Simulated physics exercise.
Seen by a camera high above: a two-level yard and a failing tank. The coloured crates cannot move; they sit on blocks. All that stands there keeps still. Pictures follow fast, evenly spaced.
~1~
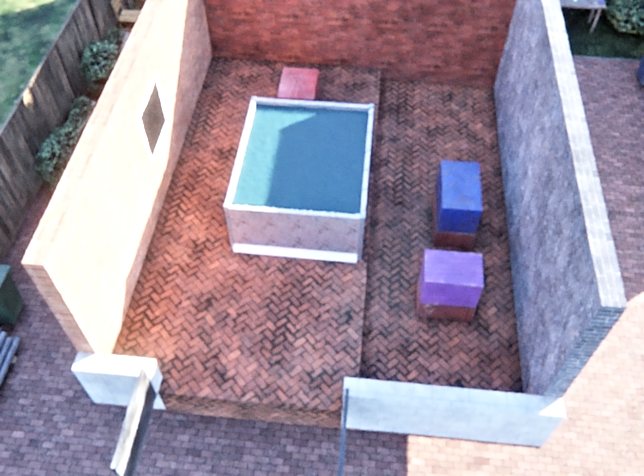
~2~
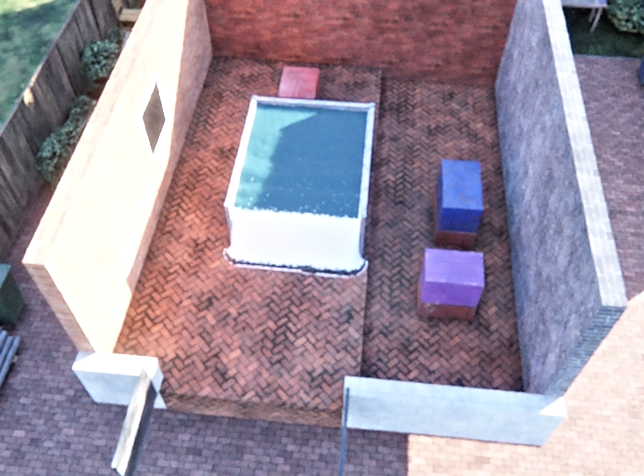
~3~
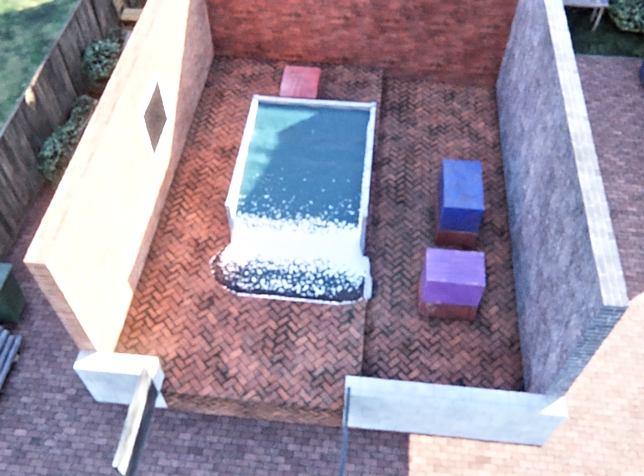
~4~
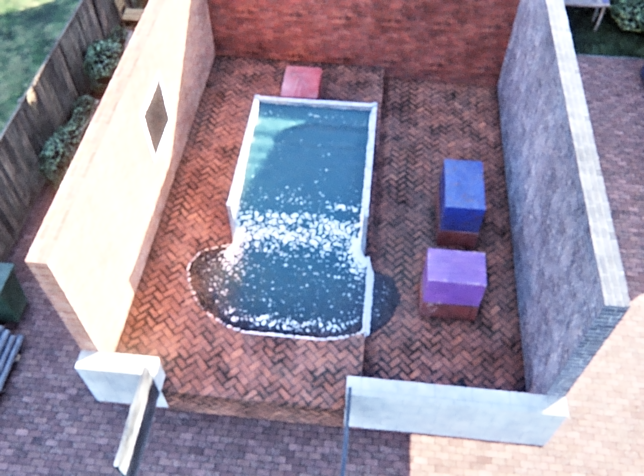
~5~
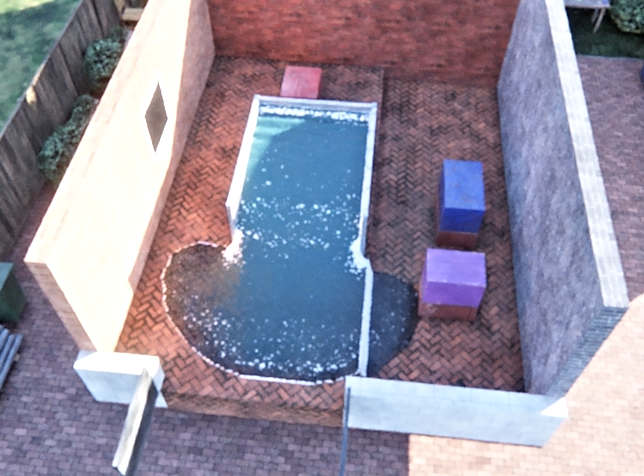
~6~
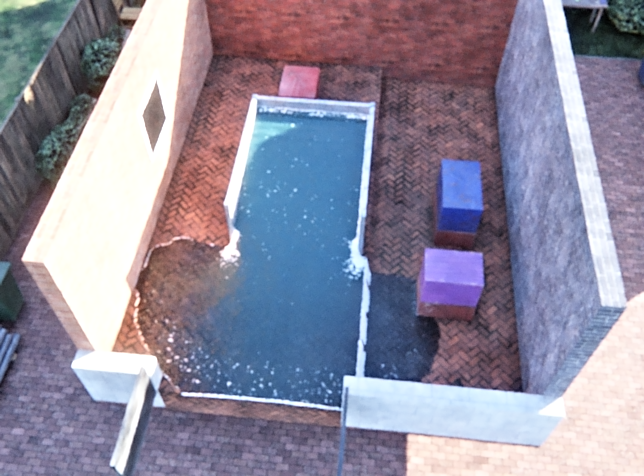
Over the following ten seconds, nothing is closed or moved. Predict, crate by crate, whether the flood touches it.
My prediction: The red crate remains untouched; the blue crate remains untouched; the purple crate remains untouched.
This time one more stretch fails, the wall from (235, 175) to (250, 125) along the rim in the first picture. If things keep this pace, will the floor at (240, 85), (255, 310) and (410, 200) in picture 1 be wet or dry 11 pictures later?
Taken in turn, that's reached, reached, and finally not reached.
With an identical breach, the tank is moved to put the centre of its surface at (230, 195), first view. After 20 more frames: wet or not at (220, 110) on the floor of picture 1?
By then that patch is drenched.
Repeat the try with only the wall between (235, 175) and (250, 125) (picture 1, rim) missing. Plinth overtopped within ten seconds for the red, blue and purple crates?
The red one is reached; the blue one is not reached; the purple one is not reached.
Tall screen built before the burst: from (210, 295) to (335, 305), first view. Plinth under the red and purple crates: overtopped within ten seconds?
One by one: Red takes water; purple is topped.
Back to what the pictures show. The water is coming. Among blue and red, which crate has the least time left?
That would be the blue one.
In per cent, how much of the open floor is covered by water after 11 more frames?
That should be about 35 %.
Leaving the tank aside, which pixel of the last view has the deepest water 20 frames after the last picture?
I'd point to about (515, 418).
A moment on, water covers 30 % of the floor; the red crate not reached, the blue crate not reached, the purple crate water round its plinth.
Next, water covers 35 % of the floor; the red crate not reached, the blue crate not reached, the purple crate water round its plinth.
Then, water covers 50 % of the floor; the red crate not reached, the blue crate water round its plinth, the purple crate water round its plinth.
Later, water covers 75 % of the floor; the red crate water round its plinth, the blue crate water round its plinth, the purple crate water round its plinth.
In the end, water covers 90 % of the floor; the red crate stayed above the water, the blue crate stayed above the water, the purple crate stayed above the water.
